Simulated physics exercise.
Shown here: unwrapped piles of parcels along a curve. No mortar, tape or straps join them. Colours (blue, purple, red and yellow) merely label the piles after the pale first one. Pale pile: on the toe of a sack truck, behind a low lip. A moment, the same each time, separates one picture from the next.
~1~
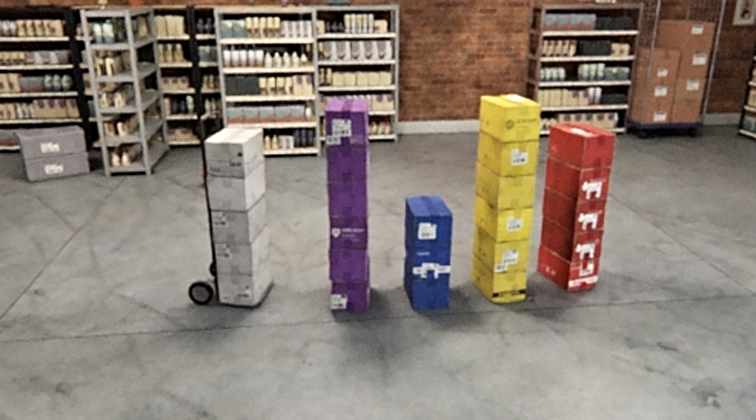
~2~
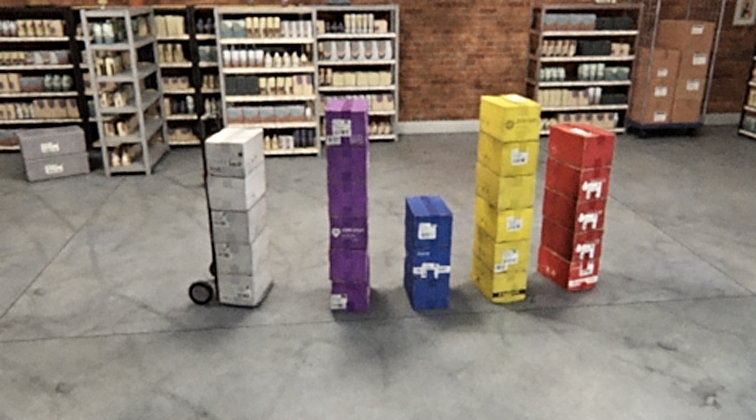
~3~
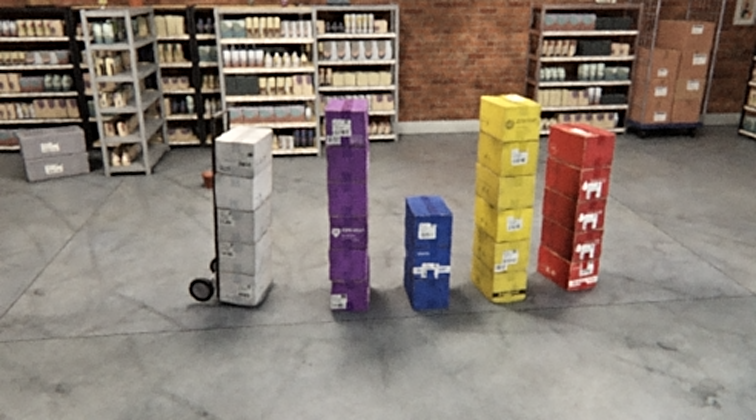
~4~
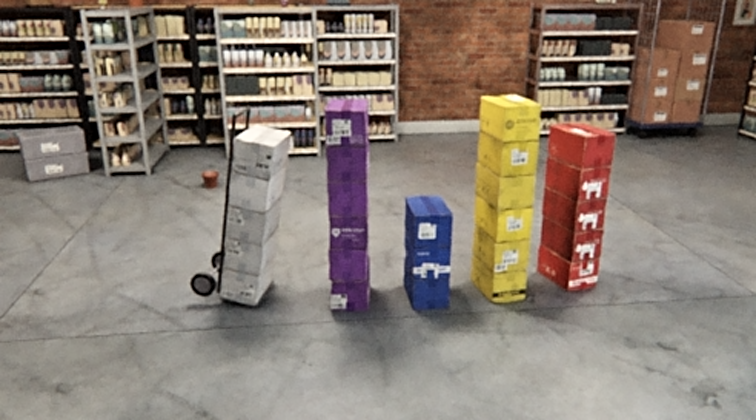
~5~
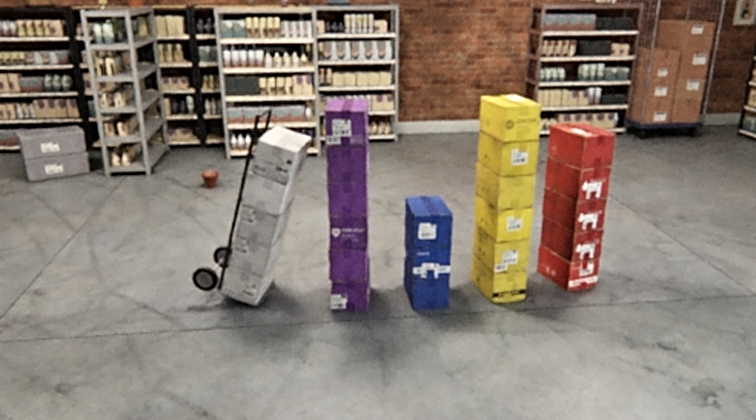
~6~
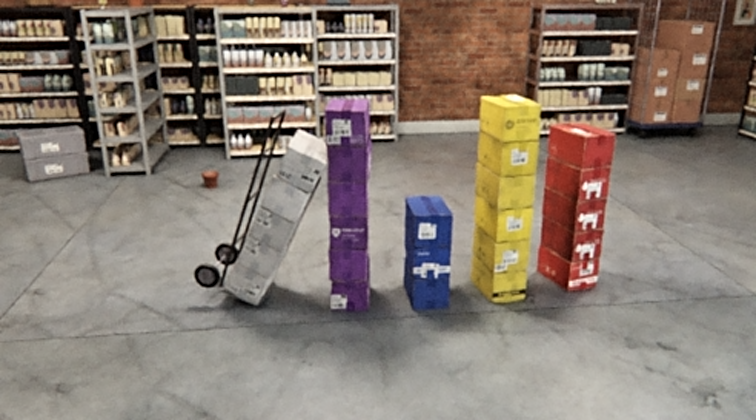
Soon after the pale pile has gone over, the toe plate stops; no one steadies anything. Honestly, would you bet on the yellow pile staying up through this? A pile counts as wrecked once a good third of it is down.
No, it comes down.
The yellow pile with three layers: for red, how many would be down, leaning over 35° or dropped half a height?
By colour: Red 5.
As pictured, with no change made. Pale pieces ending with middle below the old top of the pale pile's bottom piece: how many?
Count: 2.
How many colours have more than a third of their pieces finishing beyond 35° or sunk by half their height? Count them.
4.
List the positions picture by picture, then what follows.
In the first picture (places mark the middle of the side facing us), truck frame (204, 159) level; top yellow parcel (522, 124); top red parcel (566, 147); the rest undisturbed.
Truck frame (204, 159) level; top yellow parcel (522, 124), in the second picture.
Truck frame (214, 157) rocked barely, top of the pale pile leaning barely; top yellow parcel (522, 124); the rest undisturbed, in the third picture.
Truck frame (231, 155) rocked a little, top of the pale pile leaning a little; top yellow parcel (522, 124); the rest undisturbed, in the fourth picture.
Truck frame (249, 154) rocked clearly, top of the pale pile leaning clearly; top yellow parcel (522, 124); the rest undisturbed, in the fifth picture.
Truck frame (261, 155) rocked clearly, top of the pale pile leaning clearly; top yellow parcel (522, 124); top purple parcel (346, 129); the rest undisturbed, in the sixth picture.
Soon after the last picture, 5 of the pale pile down; none of the 6 yellow parcels down (0 of 20 in all colours); top yellow parcel unmoved; top purple parcel leaning clearly.
A little later, 5 of the pale pile down; none of the 6 yellow parcels down (6 of 20 in all colours); top yellow parcel leaning clearly; top blue parcel leaning well over, half its height lower.
Later still, 5 of the pale pile down; 6 of the 6 yellow parcels down (19 of 20 in all colours); top yellow parcel on its side; top red parcel on its side.
At rest, 5 of the pale pile down; 6 of the 6 yellow parcels down (19 of 20 in all colours); top yellow parcel some five heights lower; top purple parcel upside down. As the last picture would show them, middles, top purple parcel near (657, 287).
